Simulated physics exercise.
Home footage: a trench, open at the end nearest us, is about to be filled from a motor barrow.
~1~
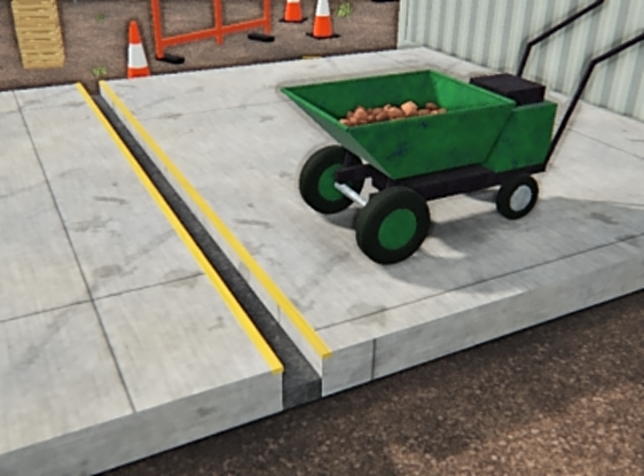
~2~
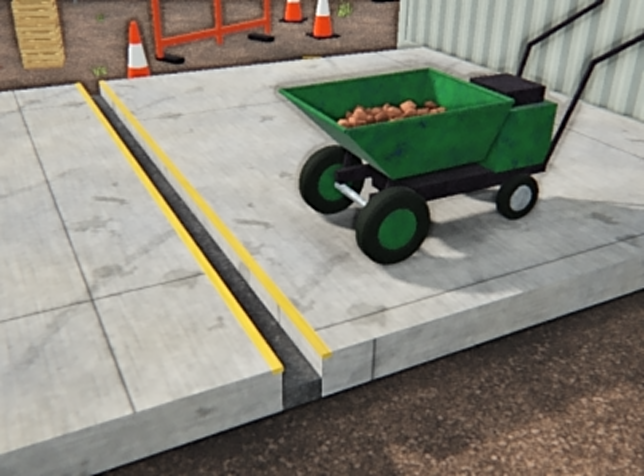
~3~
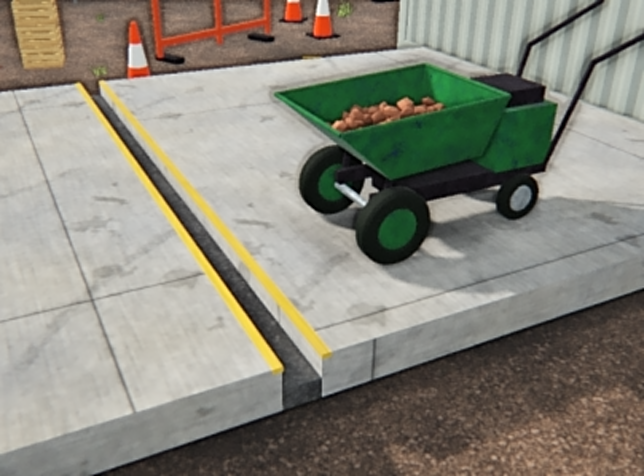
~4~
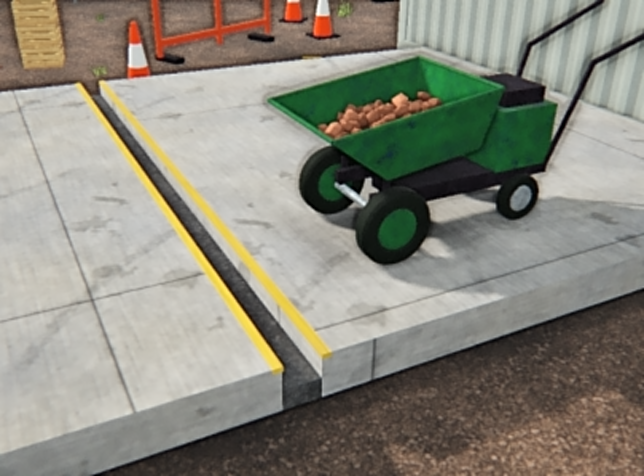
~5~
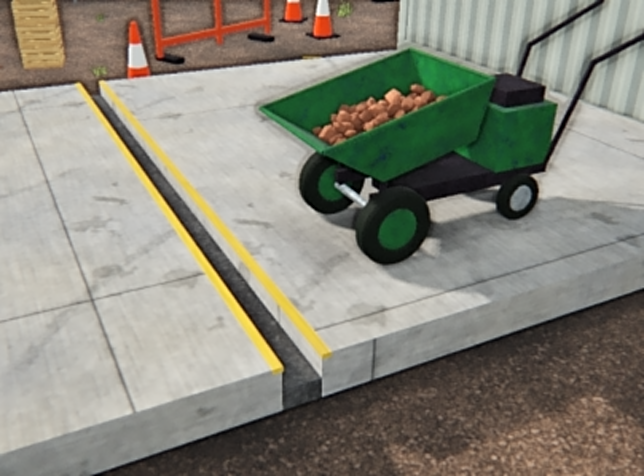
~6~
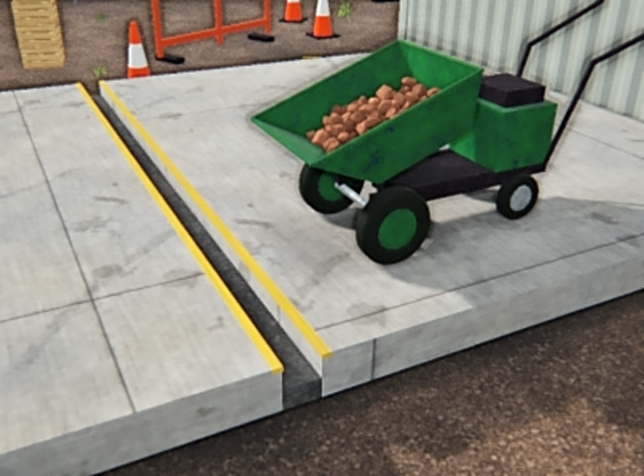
On a concrete slab beside a narrow trench, a green barrow's skip of rubble tilts leftward.
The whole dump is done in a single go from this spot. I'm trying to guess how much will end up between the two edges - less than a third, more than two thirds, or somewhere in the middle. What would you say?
Reaches a third, stays within two thirds.
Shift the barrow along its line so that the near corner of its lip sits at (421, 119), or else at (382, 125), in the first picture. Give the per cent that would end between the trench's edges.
First try: Some 10 %; second try: 40 %.
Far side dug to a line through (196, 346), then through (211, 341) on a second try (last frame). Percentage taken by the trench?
90 %, 90 %.
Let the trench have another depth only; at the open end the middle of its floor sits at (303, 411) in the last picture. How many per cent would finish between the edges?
I'd guess close to 90 percent.
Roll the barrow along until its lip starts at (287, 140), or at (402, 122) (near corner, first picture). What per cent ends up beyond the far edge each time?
Try 1 about 70 %, try 2 about 0 %.
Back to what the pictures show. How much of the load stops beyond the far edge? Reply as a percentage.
I'd estimate about 15 per cent of the load.
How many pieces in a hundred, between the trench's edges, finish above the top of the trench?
Estimate: Around 35 %.
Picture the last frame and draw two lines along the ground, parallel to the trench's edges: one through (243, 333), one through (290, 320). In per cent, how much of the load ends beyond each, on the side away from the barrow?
Respectively 10 and 70 %.
Shortly afterwards, skip tipped steeply; the whole lot in the skip.
Next, skip tipped steeply; the bulk in the skip; only a few short of the trench; a little in or heaped over the trench.
Some moments later, skip tipped right over; near a quarter in the skip; only a few short of the trench; near half in or heaped over the trench; a little beyond it.
In the end, skip tipped right over; near a quarter in the skip; a little short of the trench; near two thirds in or heaped over the trench; a little beyond it.
